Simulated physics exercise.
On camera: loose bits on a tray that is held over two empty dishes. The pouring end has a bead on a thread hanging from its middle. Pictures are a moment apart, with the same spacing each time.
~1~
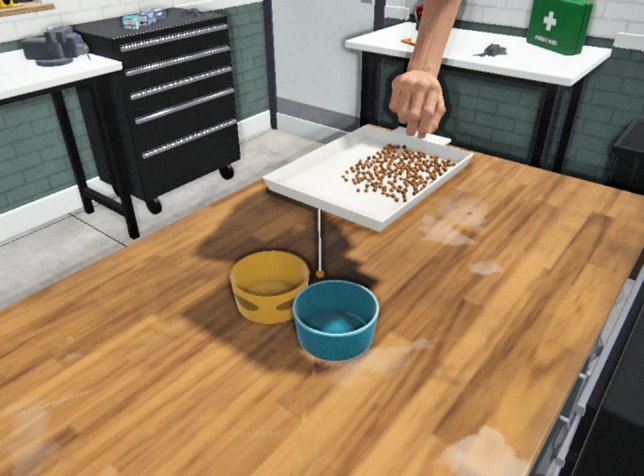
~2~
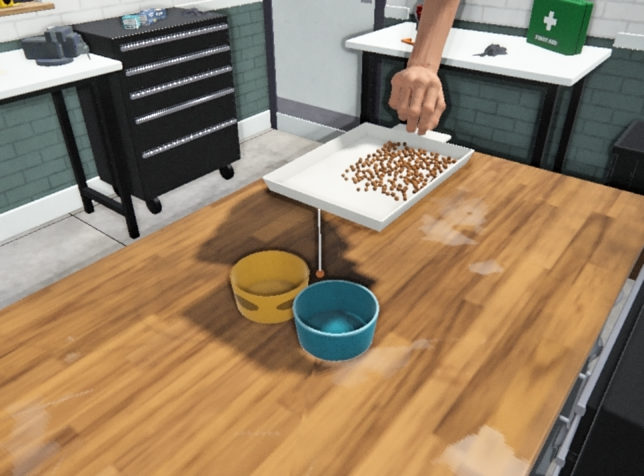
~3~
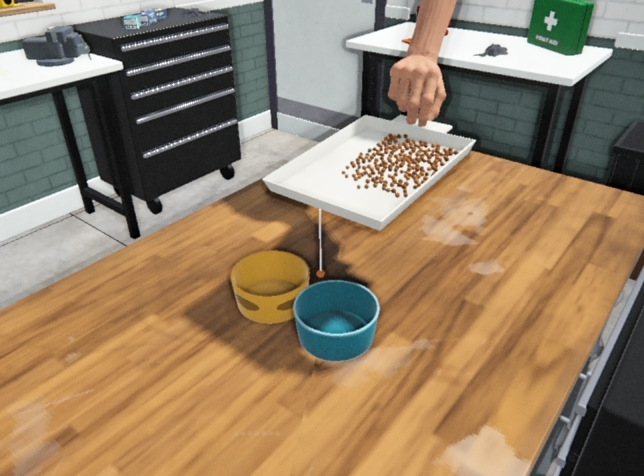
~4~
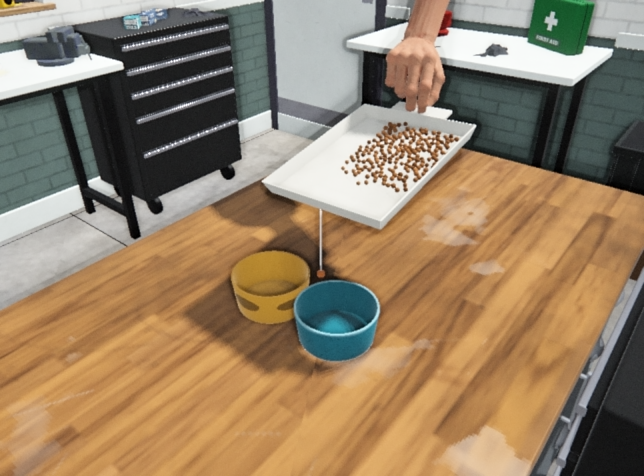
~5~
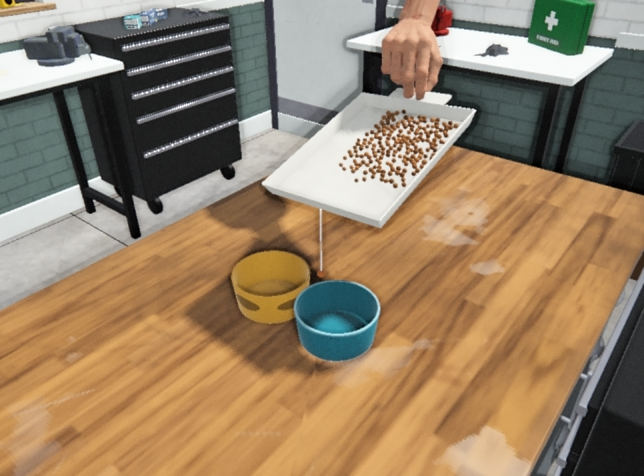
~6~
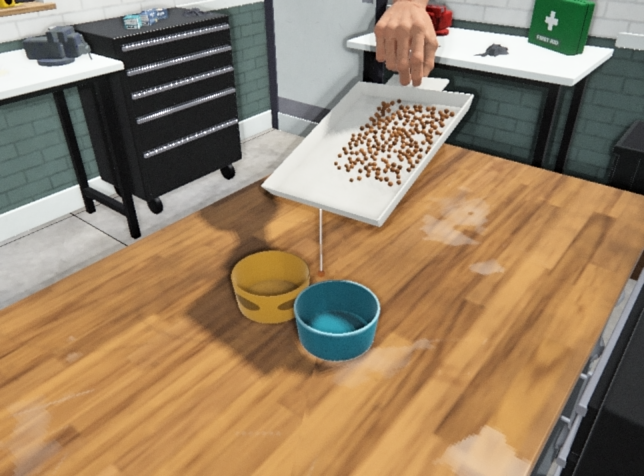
In a workshop with green brick walls, a fixed camera looks down across a wooden tabletop toward a black drawer cabinet and white benches. A hand at the upper right grips a white tray of small brown balls above two empty bowls, yellow at left and teal at right, with a thread hanging from the tray's near edge. The hand gradually raises the tray's far end, steepening its slant, and the balls shift slightly within it.
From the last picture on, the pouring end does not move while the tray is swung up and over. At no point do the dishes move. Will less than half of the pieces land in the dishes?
Honestly, the catch comes out above half of the load.
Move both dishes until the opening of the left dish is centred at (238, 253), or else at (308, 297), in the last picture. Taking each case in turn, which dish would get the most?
At place one the right of the pair; at place two the left of the pair.
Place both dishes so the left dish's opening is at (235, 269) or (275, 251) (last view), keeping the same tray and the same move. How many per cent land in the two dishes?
First placement: 90 per cent; second placement: 30 per cent.
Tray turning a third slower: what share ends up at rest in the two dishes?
Close to 90 in a hundred.
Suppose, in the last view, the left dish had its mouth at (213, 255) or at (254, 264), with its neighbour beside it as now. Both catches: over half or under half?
Taking the tries in order: A major share, followed by a major share.
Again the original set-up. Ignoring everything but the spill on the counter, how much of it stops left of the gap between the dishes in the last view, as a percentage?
Some 90 per cent.
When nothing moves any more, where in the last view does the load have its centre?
The centre comes to rest near (269, 299).
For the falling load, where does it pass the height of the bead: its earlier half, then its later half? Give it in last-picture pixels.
Early half: (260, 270); late half: (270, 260).
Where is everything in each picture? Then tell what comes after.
The first picture shows corners of the pouring end (270, 177) and (380, 217), level; middle of the load (396, 170), cereal balls; left dish (244, 304); right dish (309, 341); bead on its thread (320, 274).
The second picture shows corners of the pouring end (269, 177) and (380, 217), level; middle of the load (396, 168).
The third picture shows corners of the pouring end (269, 178) and (380, 217), tipped barely, lowest at the left corner; middle of the load (397, 162).
The fourth picture shows corners of the pouring end (269, 180) and (379, 216), tipped a little, lowest at the left corner; middle of the load (396, 154).
The fifth picture shows corners of the pouring end (268, 182) and (378, 215), tipped clearly, lowest at the left corner; middle of the load (395, 145).
The sixth picture shows corners of the pouring end (268, 183) and (376, 215), tipped clearly, lowest at the left corner; middle of the load (390, 139), every one on the move; left dish (245, 304); right dish (310, 341).
Just after the last frame, tray tipped steeply; roughly half on the tray; just a few in the right dish; about a tenth in the left dish; about a tenth outside both; roughly a quarter in the air.
A moment on, tray tipped past a quarter turn; about a tenth in the right dish; the larger part in the left dish; about a tenth outside both; just a few in the air.
Further on, tray tipped past a quarter turn; about a tenth in the right dish; the larger part in the left dish; roughly a quarter outside both.
When it is over, tray tipped past a quarter turn; about a tenth in the right dish; the larger part in the left dish; roughly a quarter outside both.
